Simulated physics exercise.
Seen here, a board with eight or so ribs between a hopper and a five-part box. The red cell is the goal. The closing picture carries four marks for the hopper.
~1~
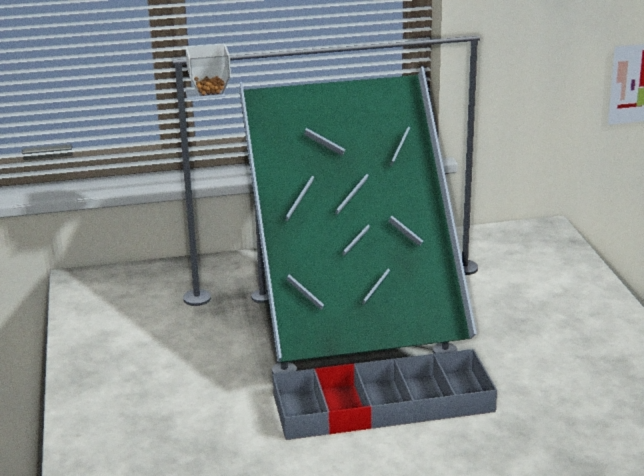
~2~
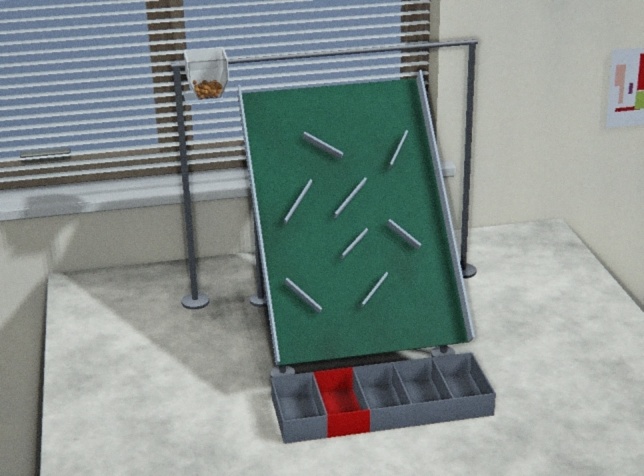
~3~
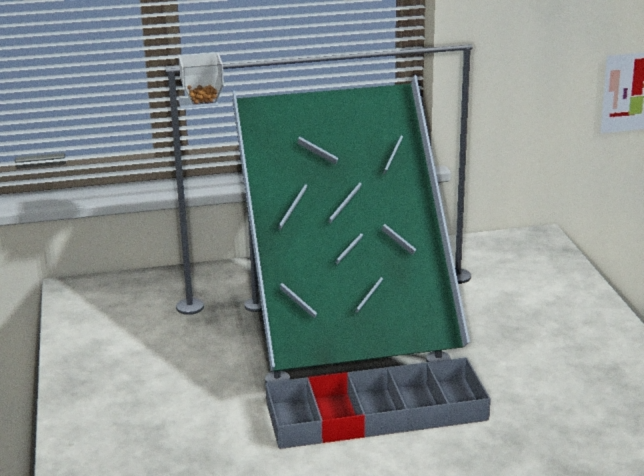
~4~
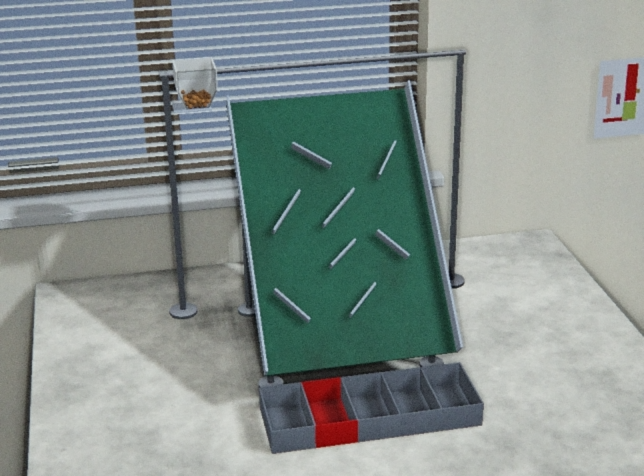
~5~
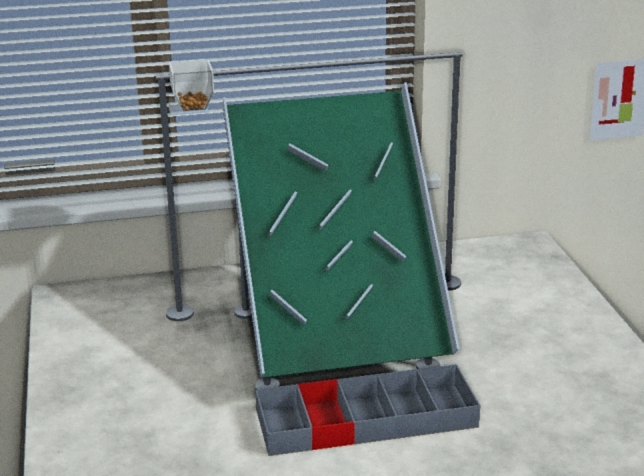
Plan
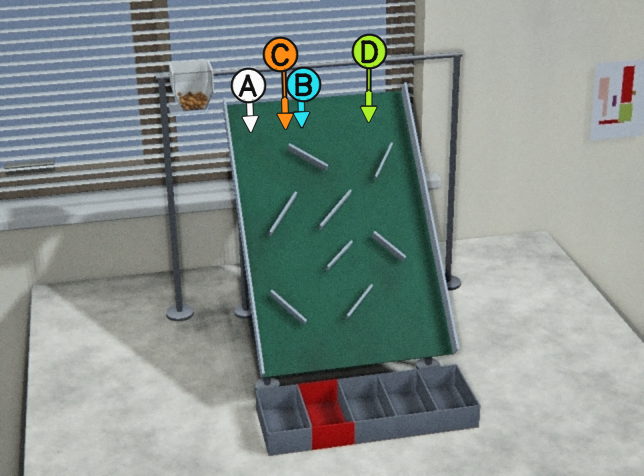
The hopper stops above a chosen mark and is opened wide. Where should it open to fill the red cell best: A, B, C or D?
D is best.
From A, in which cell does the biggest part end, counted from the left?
The first.
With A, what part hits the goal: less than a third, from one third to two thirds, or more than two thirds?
Mark A gives less than a third.
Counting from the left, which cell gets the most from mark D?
It is the second one.
On the marked copy, mark A meets the board at (250, 126); mark B meets the board at (301, 121); mark C meets the board at (285, 123); mark D meets the board at (368, 116).
With A, a stray few in the red cell, nearly all in other cells, a small part outside the box.
With B, a small part in the red cell, most in other cells, a stray few outside the box.
With C, a small part in the red cell, nearly all in other cells, a stray few outside the box.
With D, about half in the red cell, about a third in other cells, a small part outside the box.
